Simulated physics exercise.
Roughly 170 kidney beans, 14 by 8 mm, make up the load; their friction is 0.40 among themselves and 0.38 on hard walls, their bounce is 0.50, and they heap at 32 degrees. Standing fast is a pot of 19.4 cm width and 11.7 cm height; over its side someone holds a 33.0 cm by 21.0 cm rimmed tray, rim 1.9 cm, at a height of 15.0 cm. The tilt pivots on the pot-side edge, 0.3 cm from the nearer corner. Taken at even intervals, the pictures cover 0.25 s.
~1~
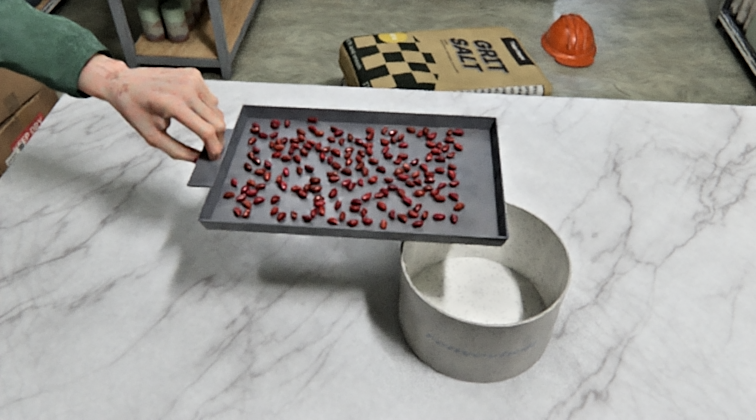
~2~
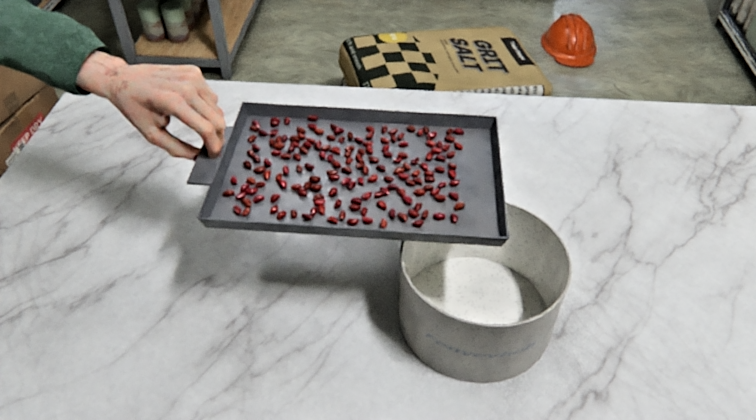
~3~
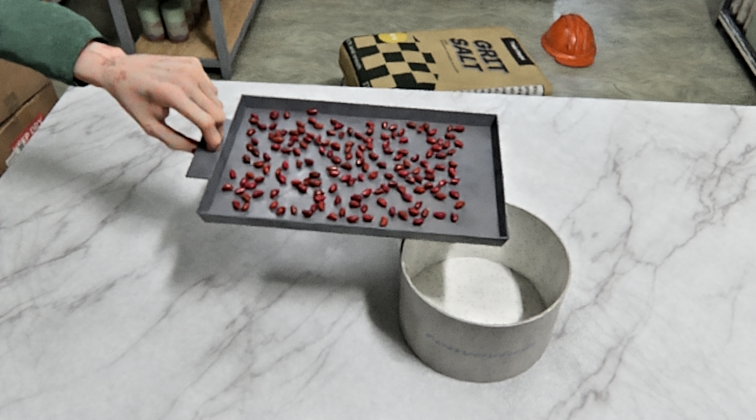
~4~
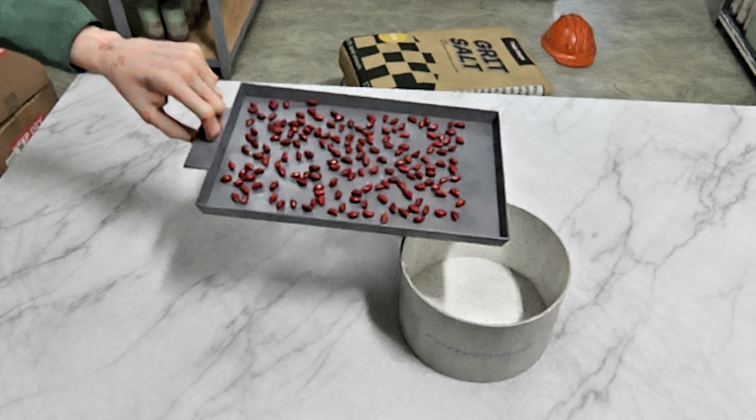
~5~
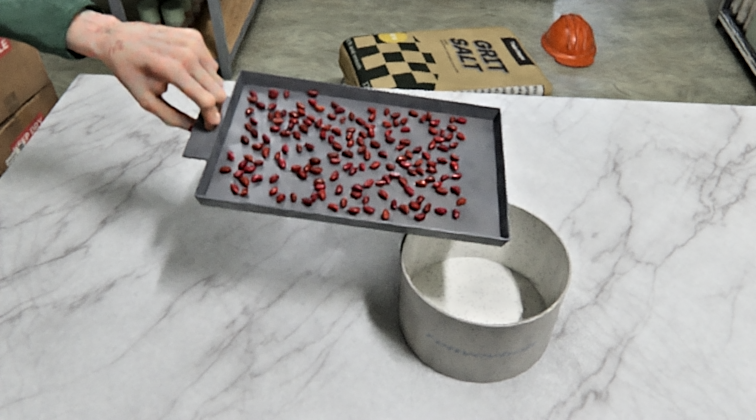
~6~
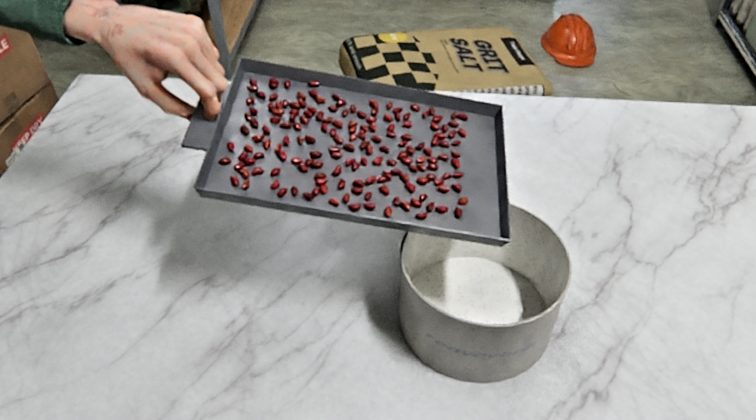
A hand on the left held a dark rimmed tray scattered with red beans over the side of a metal pot, then slowly raised its left end so the tray slanted gently down to the right.
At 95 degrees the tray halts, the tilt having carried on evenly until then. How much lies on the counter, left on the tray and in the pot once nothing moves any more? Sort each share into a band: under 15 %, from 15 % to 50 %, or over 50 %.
Counter: Under 15 %; tray: Under 15 %; pot: Over 50 %.
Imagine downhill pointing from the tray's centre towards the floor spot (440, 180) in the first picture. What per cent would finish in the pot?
Around 45 percent of them.
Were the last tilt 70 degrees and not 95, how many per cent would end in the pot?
Estimated share: About 70 %.
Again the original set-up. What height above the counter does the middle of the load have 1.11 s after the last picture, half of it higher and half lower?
Roughly 16 centimetres.
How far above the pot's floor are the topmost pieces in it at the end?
My guess is around 2.5 centimetres.
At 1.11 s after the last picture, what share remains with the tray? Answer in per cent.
Roughly 55 per cent.
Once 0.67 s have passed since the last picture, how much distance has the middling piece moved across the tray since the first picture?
Around 15 centimetres.
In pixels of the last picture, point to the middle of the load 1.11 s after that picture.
Approximately (523, 239) in the last view.
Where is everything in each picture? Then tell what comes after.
Tray tilt 0 degrees, front corners at (204, 217) and (504, 235); middle of the pieces at (347, 171); pot at (485, 256), in the first frame.
Tray tilt 1 degrees, front corners at (203, 215) and (504, 235); middle of the pieces at (347, 170), in the second frame.
Tray tilt 2 degrees, front corners at (202, 210) and (504, 235); middle of the pieces at (347, 166), in the third frame.
Tray tilt 5 degrees, front corners at (201, 202) and (505, 235), lowest corner right front; middle of the pieces at (347, 160), in the fourth frame.
Tray tilt 8 degrees, front corners at (200, 193) and (506, 236), lowest corner right front; middle of the pieces at (348, 153), in the fifth frame.
Tray tilt 11 degrees, front corners at (200, 185) and (506, 236), lowest corner right front; middle of the pieces at (349, 147); pot at (485, 256), in the sixth frame.
Then, 0.67 s after the last picture, tilt 51 degrees; the tray holds 100 %, the pot 0 %.
Then, 1.11 s after the last picture, tilt 76 degrees; the tray holds 55 %, the pot 45 %.
Then, 1.63 s after the last picture, tilt 95 degrees; the tray holds 0 %, the pot 100 %.
In the end, counter 0 %, tray 0 %, pot 100 %.
